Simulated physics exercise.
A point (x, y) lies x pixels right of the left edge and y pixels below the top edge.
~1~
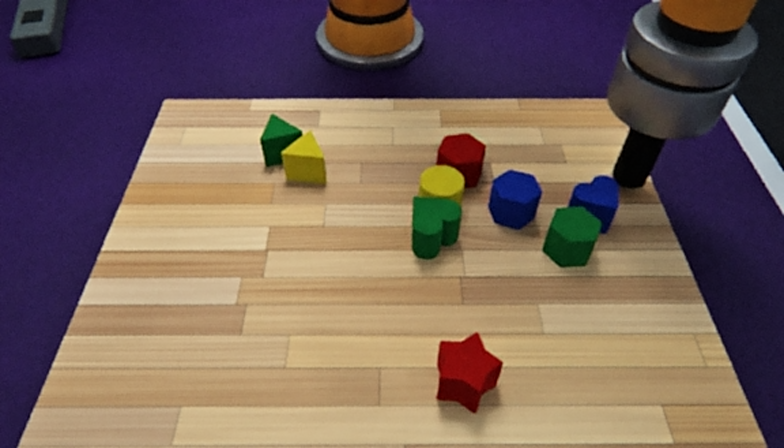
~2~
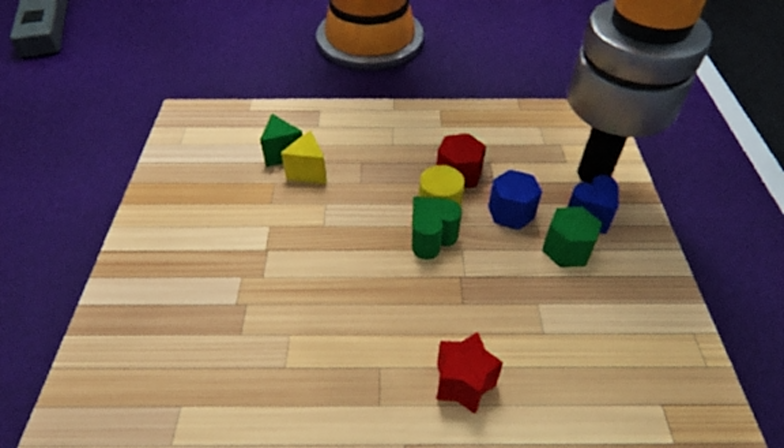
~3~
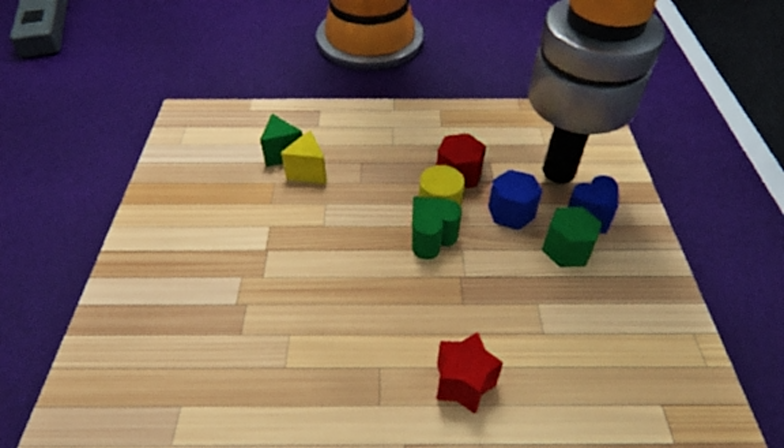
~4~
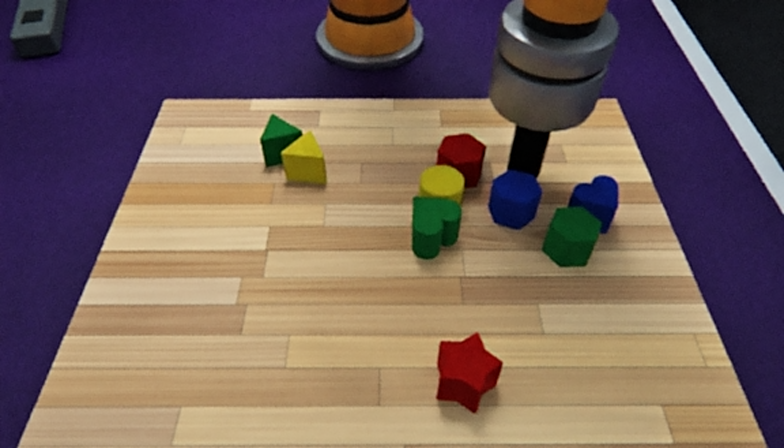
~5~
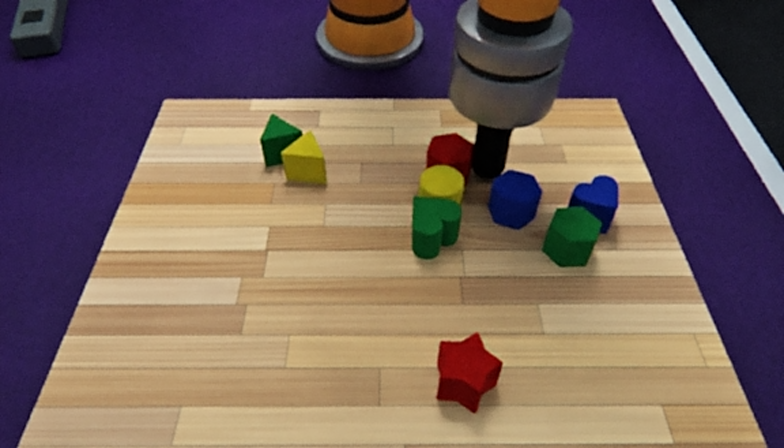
On a wooden board, a robot arm's black rod sweeping left behind colourful blocks and nudging the red hexagonal block slightly left.
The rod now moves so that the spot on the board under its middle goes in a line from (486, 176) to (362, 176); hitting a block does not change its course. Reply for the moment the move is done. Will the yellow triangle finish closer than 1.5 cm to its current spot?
My answer is no.
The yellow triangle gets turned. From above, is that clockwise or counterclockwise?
From above, it turns clockwise.
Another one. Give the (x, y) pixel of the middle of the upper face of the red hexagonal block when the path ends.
For the centre of its top, I'd go with (321, 155).
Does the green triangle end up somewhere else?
Short answer: No.
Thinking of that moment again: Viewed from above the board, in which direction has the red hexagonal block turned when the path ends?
In a top view, it turns counterclockwise.
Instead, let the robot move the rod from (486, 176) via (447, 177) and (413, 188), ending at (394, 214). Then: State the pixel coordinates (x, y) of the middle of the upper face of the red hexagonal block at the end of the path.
Around pixel (374, 152).
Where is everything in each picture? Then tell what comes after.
Tip of the rod (629, 177), middles of tops, green triangle (278, 127), yellow triangle (305, 146), yellow circle (442, 180), red hexagonal block (462, 147), in the first frame.
Rod (594, 175), nothing pushed, in the second frame.
Rod (559, 172), nothing pushed, in the third frame.
Rod (523, 170), nothing pushed, in the fourth frame.
Rod (488, 168), green triangle (278, 127), yellow triangle (305, 146), yellow circle (442, 180), red hexagonal block (451, 147), in the fifth frame.
On the path given first. One third of the way, rod (445, 167); red hexagonal block (408, 148).
Two thirds of the way, rod (403, 167); red hexagonal block (364, 150), turned 10° anticlockwise.
At the end, rod (361, 167); green triangle unmoved; yellow triangle (286, 147), turned 40° clockwise; yellow circle unmoved; red hexagonal block (321, 155), turned 30° anticlockwise.
